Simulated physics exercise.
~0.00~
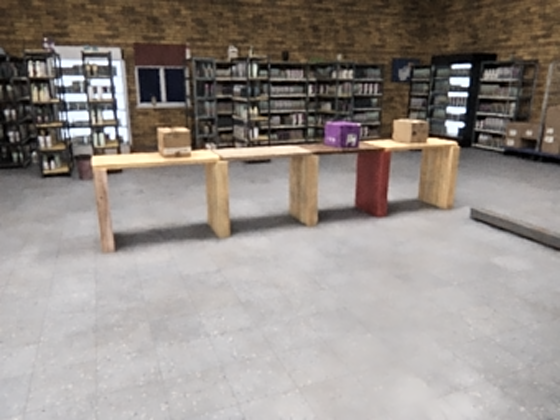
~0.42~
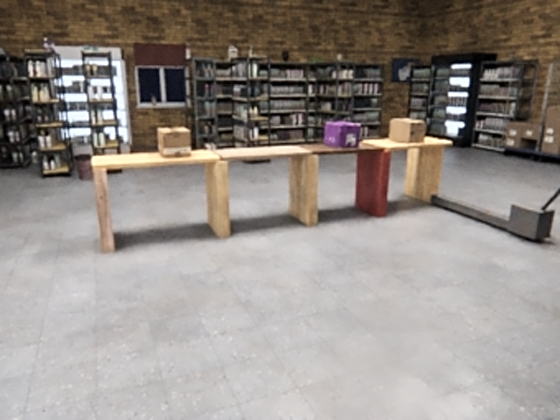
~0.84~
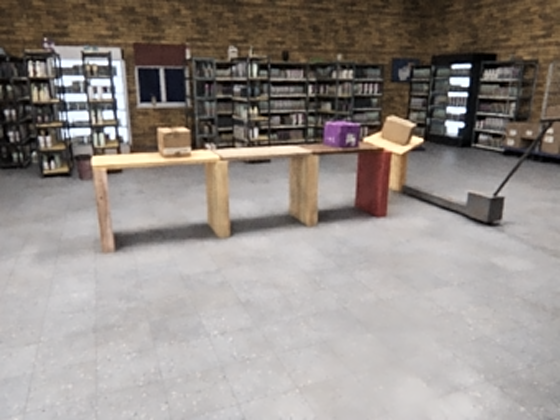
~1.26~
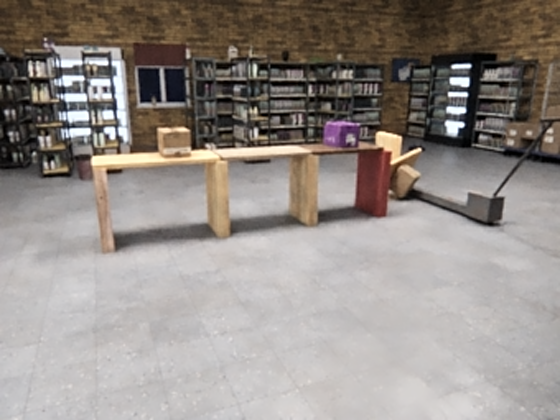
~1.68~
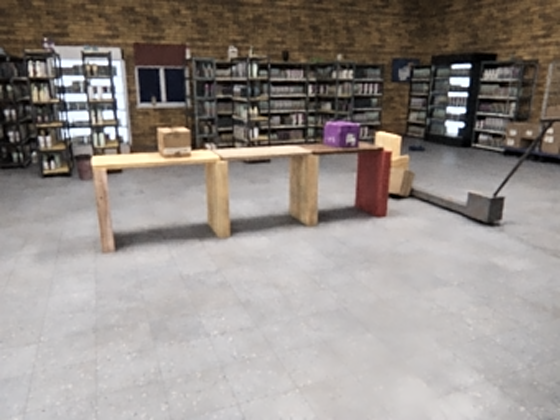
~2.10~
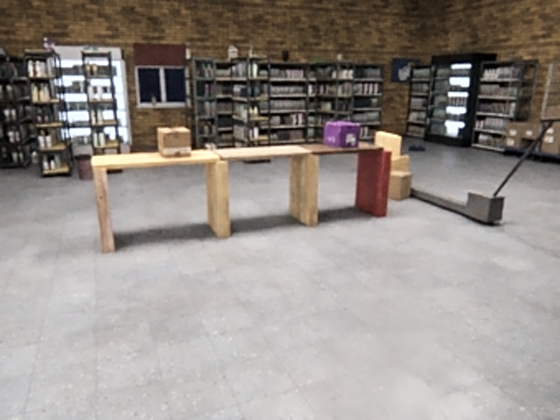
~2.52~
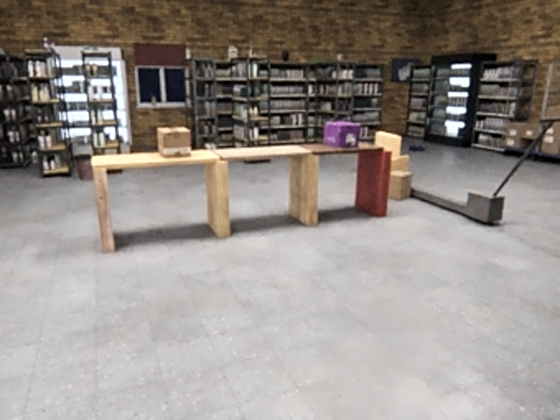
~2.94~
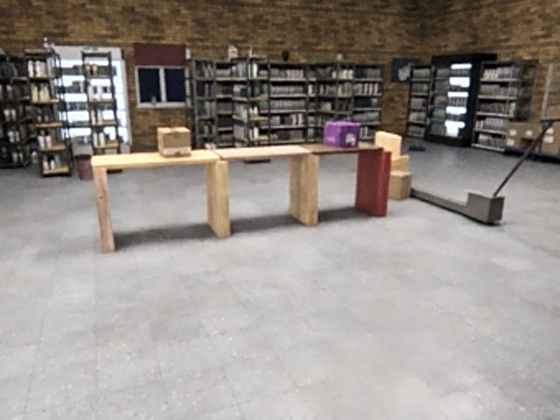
In the video, a low jack slides in from the right to the rightmost upright of a long wooden shelf, and the end board tilts and drops with its carton. The red upright, purple carton and remaining shelving stay standing as everything settles.
